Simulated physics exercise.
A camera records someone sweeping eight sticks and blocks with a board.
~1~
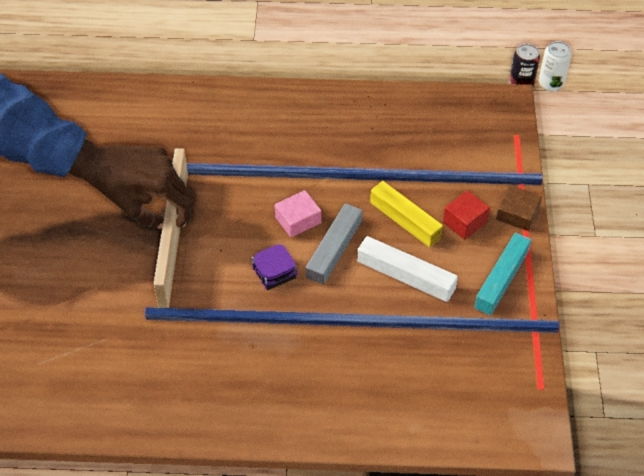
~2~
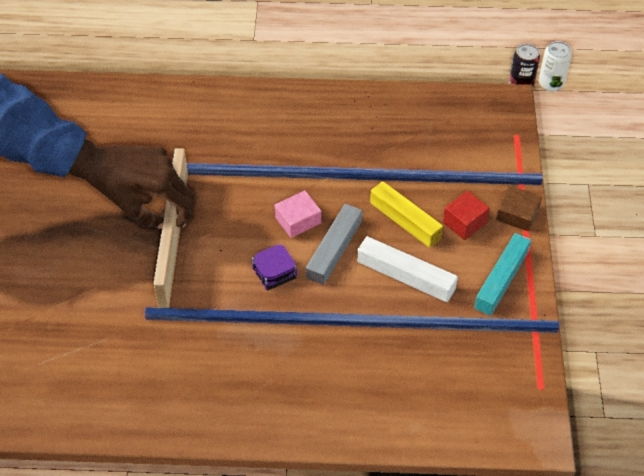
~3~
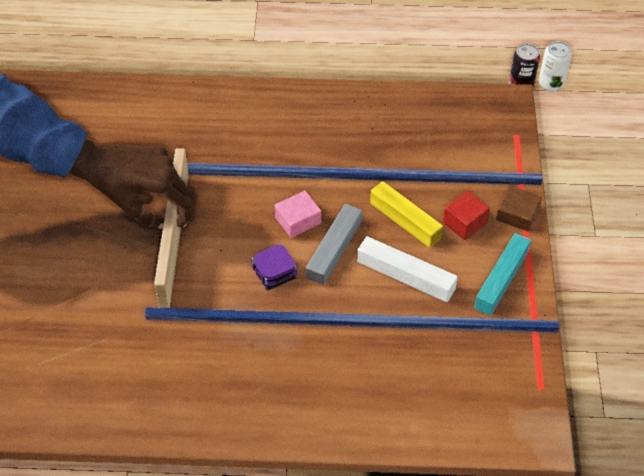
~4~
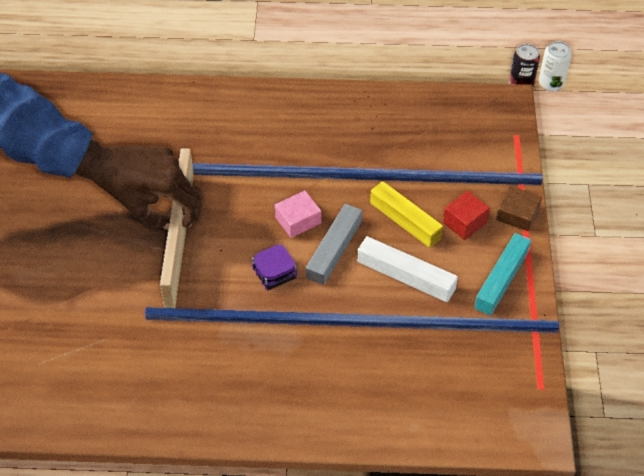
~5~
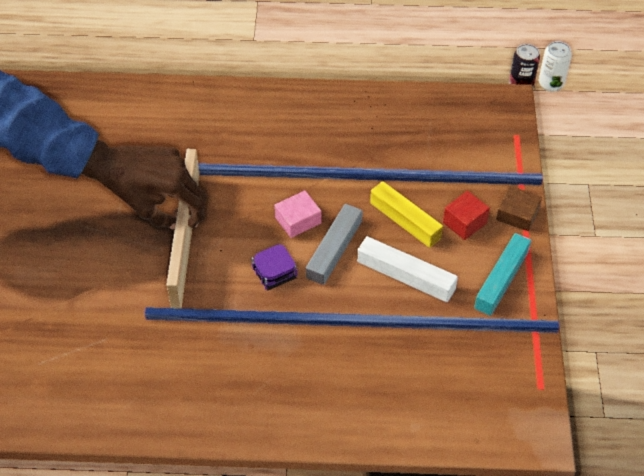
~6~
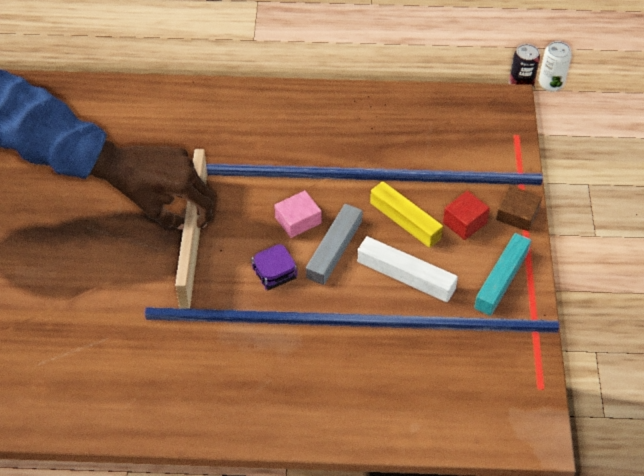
At first, a hand holds a wooden board upright between two blue rails, to the left of scattered colourful blocks and bars, and the board stays still. Then the hand slides it slowly a short way right, toward the pink and purple blocks, without touching them, while all the pieces stay put.
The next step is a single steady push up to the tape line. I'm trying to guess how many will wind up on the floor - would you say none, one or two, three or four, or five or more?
Odds are the fallen group will hold five or more.
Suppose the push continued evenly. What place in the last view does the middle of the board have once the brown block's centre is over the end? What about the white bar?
For the brown block, about (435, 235); for the white bar, about (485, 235).
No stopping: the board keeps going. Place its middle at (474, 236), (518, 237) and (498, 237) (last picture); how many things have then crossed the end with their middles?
First 2, then 6, then 4.
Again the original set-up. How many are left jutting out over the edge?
The number overhanging is 2.
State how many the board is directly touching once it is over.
At rest, 2 are in contact.
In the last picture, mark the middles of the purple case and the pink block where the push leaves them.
The purple case settles near (549, 286); as for the pink block, near (545, 226).
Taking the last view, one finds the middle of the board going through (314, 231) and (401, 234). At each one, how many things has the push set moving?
The first count is 4, and then it's 8.
A little later, none off yet; brown block at rest near (519, 208); turquoise bar moving near (510, 276); red block at rest near (466, 215).
When it is over, the number that fall off is five or more; down, grey stick, yellow stick, white bar, red block, turquoise bar and brown block.
